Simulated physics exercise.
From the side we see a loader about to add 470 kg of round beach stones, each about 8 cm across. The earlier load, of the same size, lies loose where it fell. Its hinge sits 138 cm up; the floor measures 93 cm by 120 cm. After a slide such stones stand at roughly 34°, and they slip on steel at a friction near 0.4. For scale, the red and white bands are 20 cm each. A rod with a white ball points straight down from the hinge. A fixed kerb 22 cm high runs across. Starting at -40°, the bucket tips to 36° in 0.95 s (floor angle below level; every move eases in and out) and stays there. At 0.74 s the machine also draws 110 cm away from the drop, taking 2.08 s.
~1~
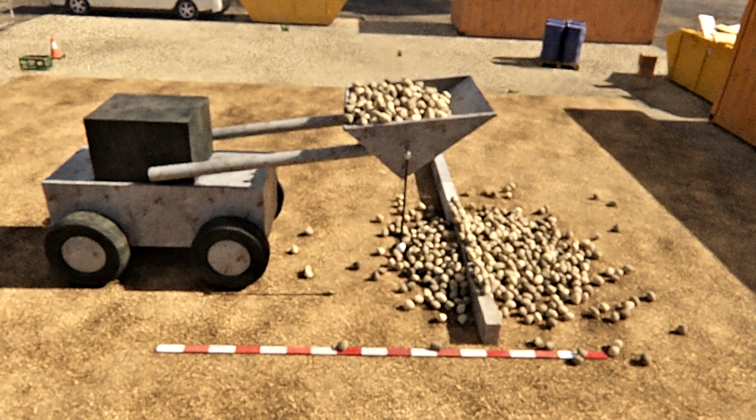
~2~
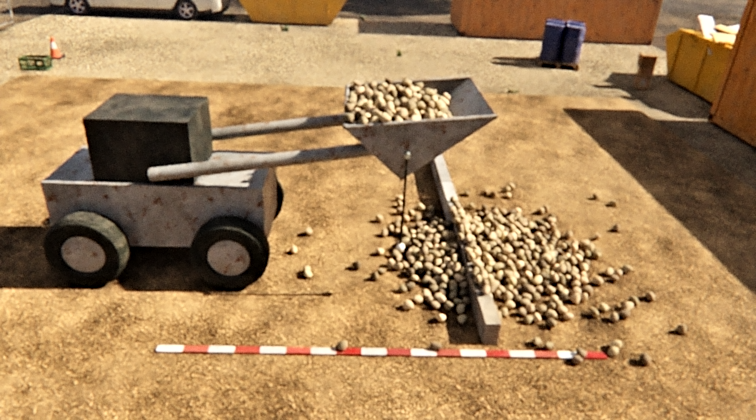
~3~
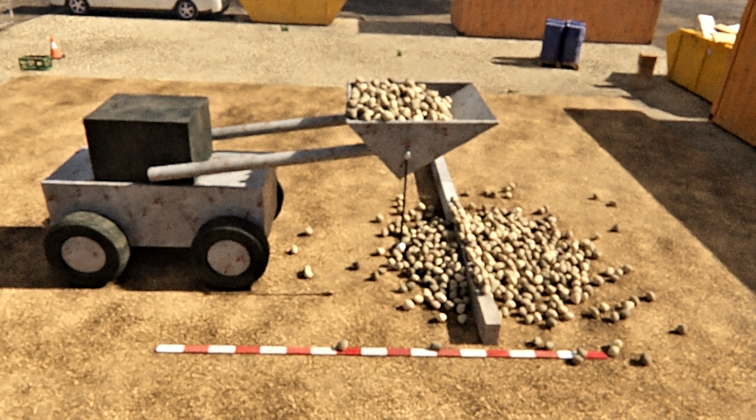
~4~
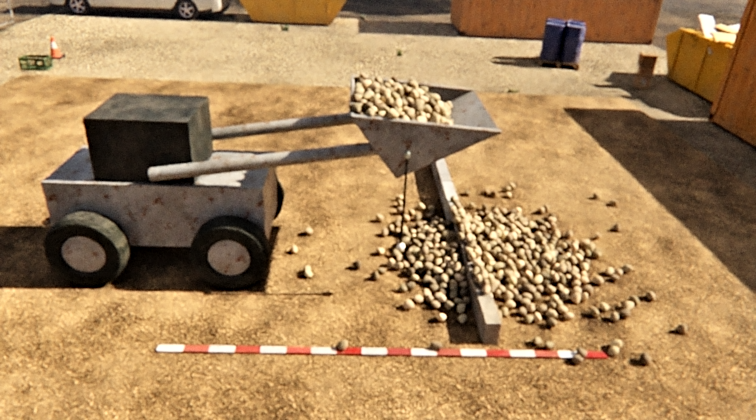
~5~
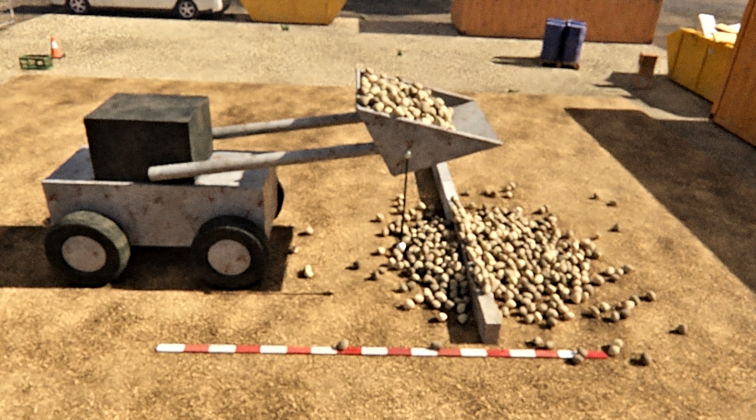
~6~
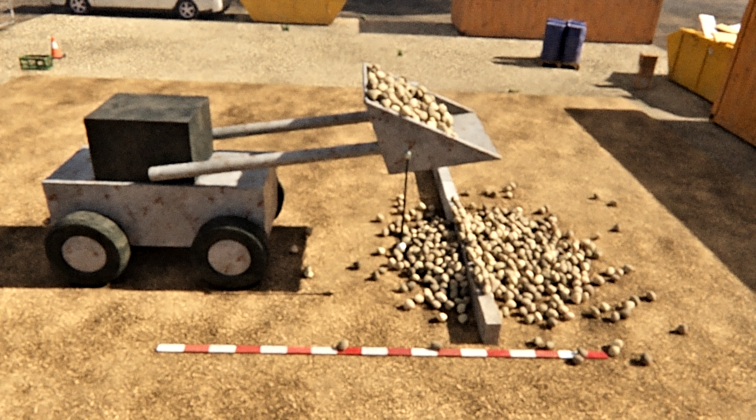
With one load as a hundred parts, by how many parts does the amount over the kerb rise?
Some 68 per cent is added.
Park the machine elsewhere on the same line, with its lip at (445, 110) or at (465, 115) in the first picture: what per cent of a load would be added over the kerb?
About 15 and 30 per cent.
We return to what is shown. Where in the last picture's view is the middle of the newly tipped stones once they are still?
Near (491, 247).
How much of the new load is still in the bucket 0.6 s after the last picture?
Roughly 65 per cent is still inside.
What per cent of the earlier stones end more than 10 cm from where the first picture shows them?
Roughly 20 per cent of them.
Then, 0.3 s after the last picture the floor is at 24°; in per cent of one load, 100 in the bucket, 38 on this side of the kerb, 62 over the kerb; the foremost stones are at (642, 249).
Then, 0.6 s after the last picture the floor is at 36°; in per cent of one load, 63 in the bucket, 66 on this side of the kerb, 72 over the kerb; the foremost stones are at (642, 249).
Then, 2.9 s after the last picture the floor is at 36°; in per cent of one load, 0 in the bucket, 70 on this side of the kerb, 131 over the kerb; the foremost stones are at (643, 246).
Then, 5.6 s after the last picture the floor is at 36°; in per cent of one load, 0 in the bucket, 70 on this side of the kerb, 131 over the kerb; the foremost stones are at (643, 246). Net gain over the kerb, 68.
